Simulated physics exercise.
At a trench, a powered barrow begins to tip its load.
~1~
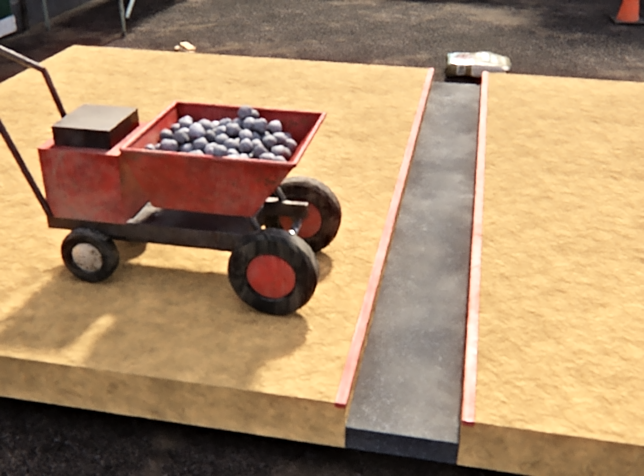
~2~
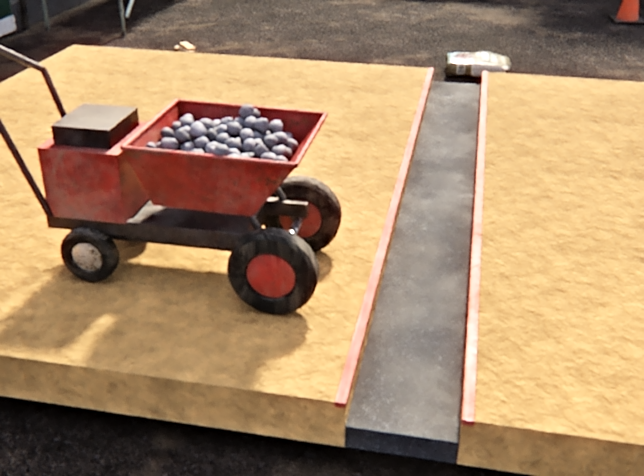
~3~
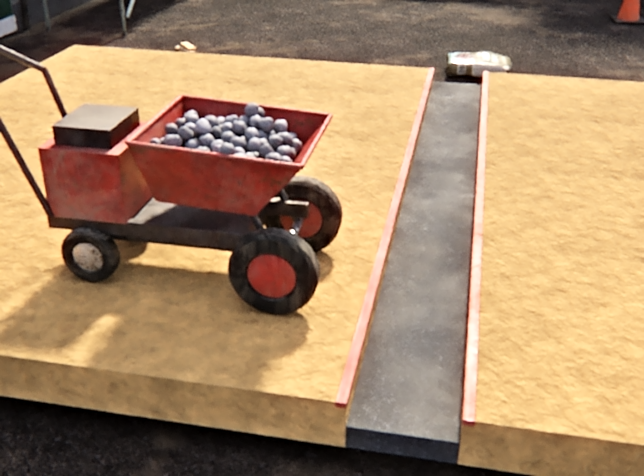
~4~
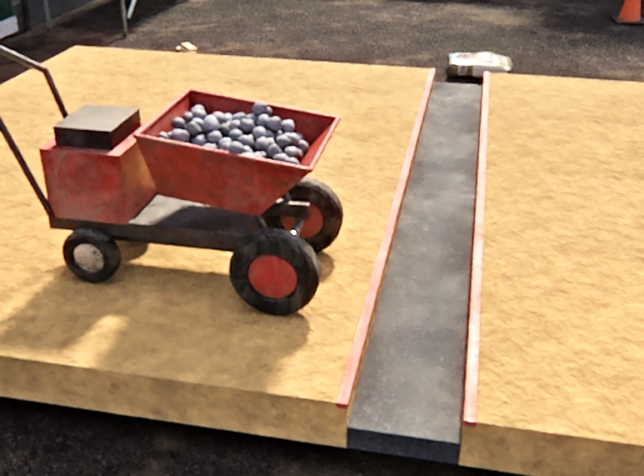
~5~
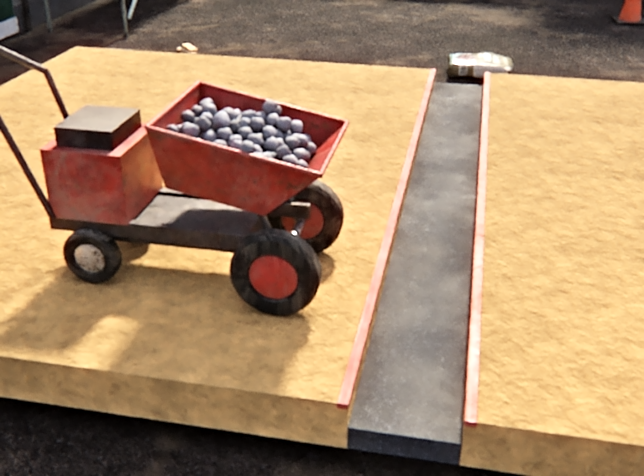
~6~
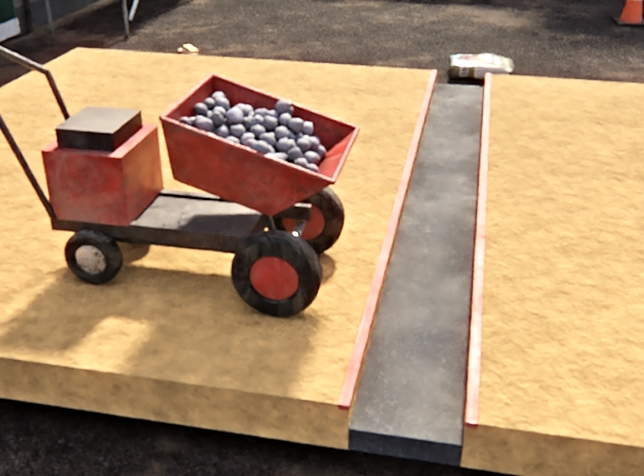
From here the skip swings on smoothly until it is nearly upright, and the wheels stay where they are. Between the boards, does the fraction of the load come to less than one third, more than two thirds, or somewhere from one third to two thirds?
Ends up above two thirds.
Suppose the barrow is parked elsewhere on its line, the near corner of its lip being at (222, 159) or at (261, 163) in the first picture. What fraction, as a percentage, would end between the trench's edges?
In order: 70 % and 90 %.
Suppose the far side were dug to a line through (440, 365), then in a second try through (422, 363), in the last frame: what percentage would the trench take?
In turn 60 and 40 in a hundred.
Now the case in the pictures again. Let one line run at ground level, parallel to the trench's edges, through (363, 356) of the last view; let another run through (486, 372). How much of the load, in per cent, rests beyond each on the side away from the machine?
I'd say about 100 and about 10 in a hundred.
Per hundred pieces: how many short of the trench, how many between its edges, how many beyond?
Estimates - short: 0 in a hundred, between: 90 in a hundred, beyond: 10 in a hundred.
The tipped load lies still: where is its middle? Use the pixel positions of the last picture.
Once it all stops, the middle lies near (438, 304).
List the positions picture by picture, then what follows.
The first picture shows lip of the skip near (294, 166), level; top of the load near (223, 142), round cobbles; first edge of the trench near (354, 353); far edge near (471, 368), the trench over half as wide as the skip, and shallow for its width.
The second picture shows lip of the skip near (295, 166), level; top of the load near (224, 141).
The third picture shows lip of the skip near (301, 167), tipped barely; top of the load near (229, 139).
The fourth picture shows lip of the skip near (310, 171), tipped a little; top of the load near (223, 130).
The fifth picture shows lip of the skip near (320, 175), tipped a little; top of the load near (219, 127).
The sixth picture shows lip of the skip near (333, 183), tipped clearly; top of the load near (231, 123); first edge of the trench near (357, 355); far edge near (474, 370).
Shortly afterwards, skip tipped steeply; the whole lot in the skip.
Next, skip tipped right over; the bulk in the skip; near a quarter in or heaped over the trench; a little falling.
Some moments later, skip tipped right over; a little in the skip; the bulk in or heaped over the trench; a little beyond it.
In the end, skip tipped right over; the bulk in or heaped over the trench; a little beyond it.
